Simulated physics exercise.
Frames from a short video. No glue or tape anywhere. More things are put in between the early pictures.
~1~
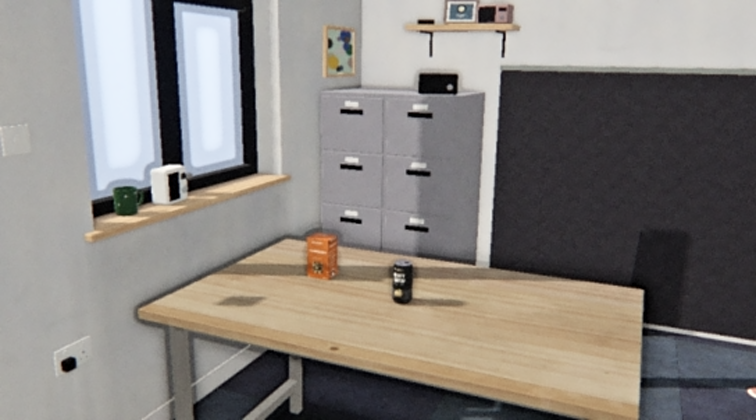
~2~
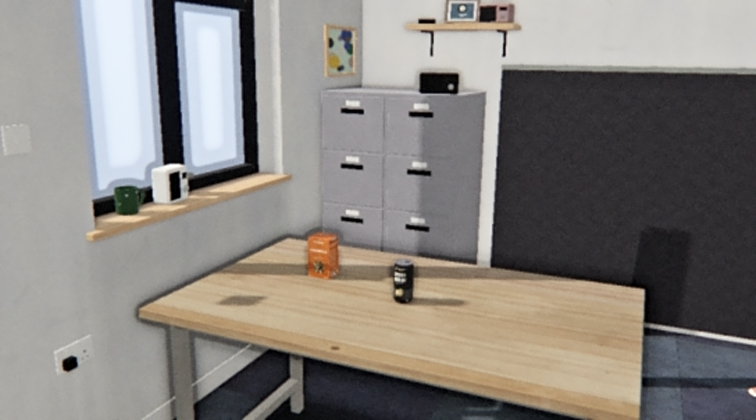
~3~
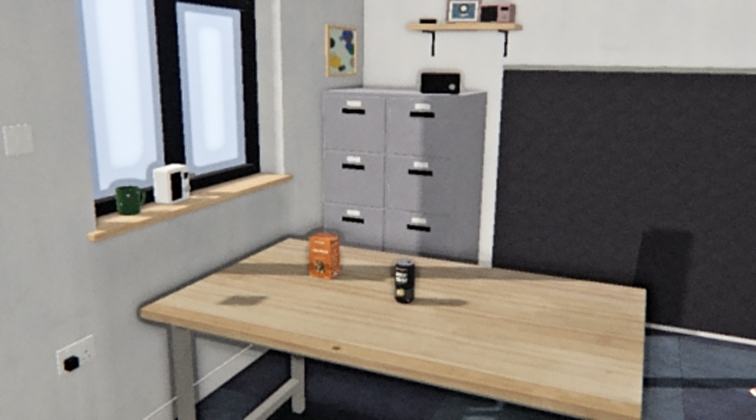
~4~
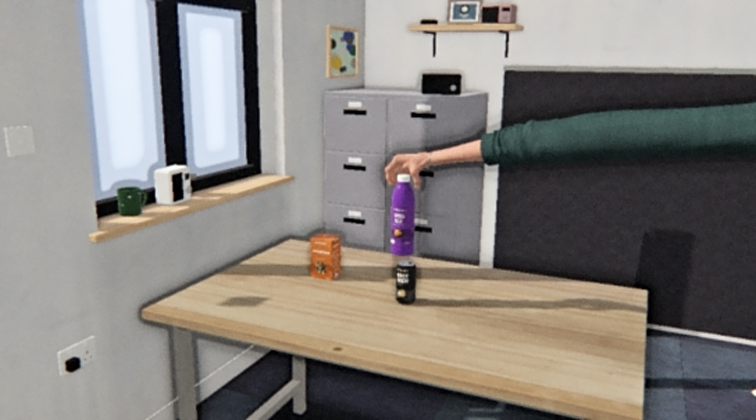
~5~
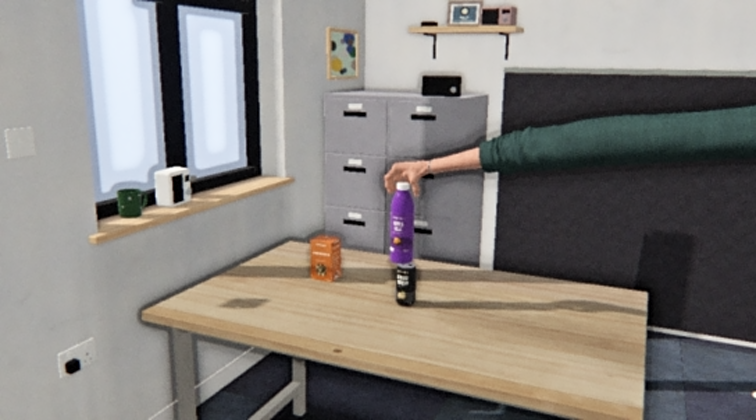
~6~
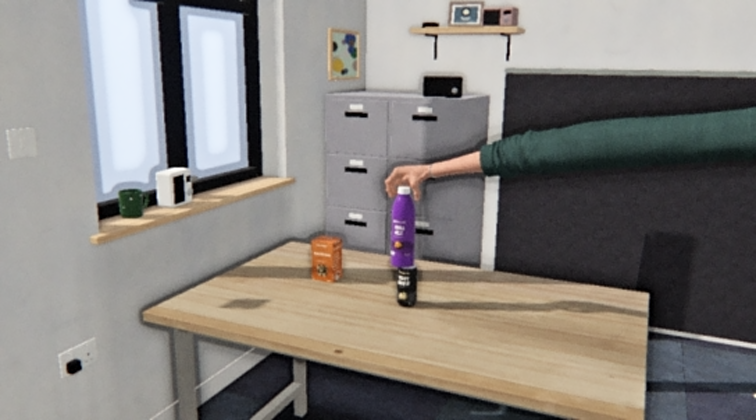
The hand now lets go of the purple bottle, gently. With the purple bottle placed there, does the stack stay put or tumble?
It stays put.
Then, 0.70 s past the last view, nothing moves.
Then, 1.60 s past the last view, purple bottle resting near (403, 227).
Finally, all 3 still in place. Final places as the last picture's camera would see them, purple bottle near (403, 227). The pile stays up.
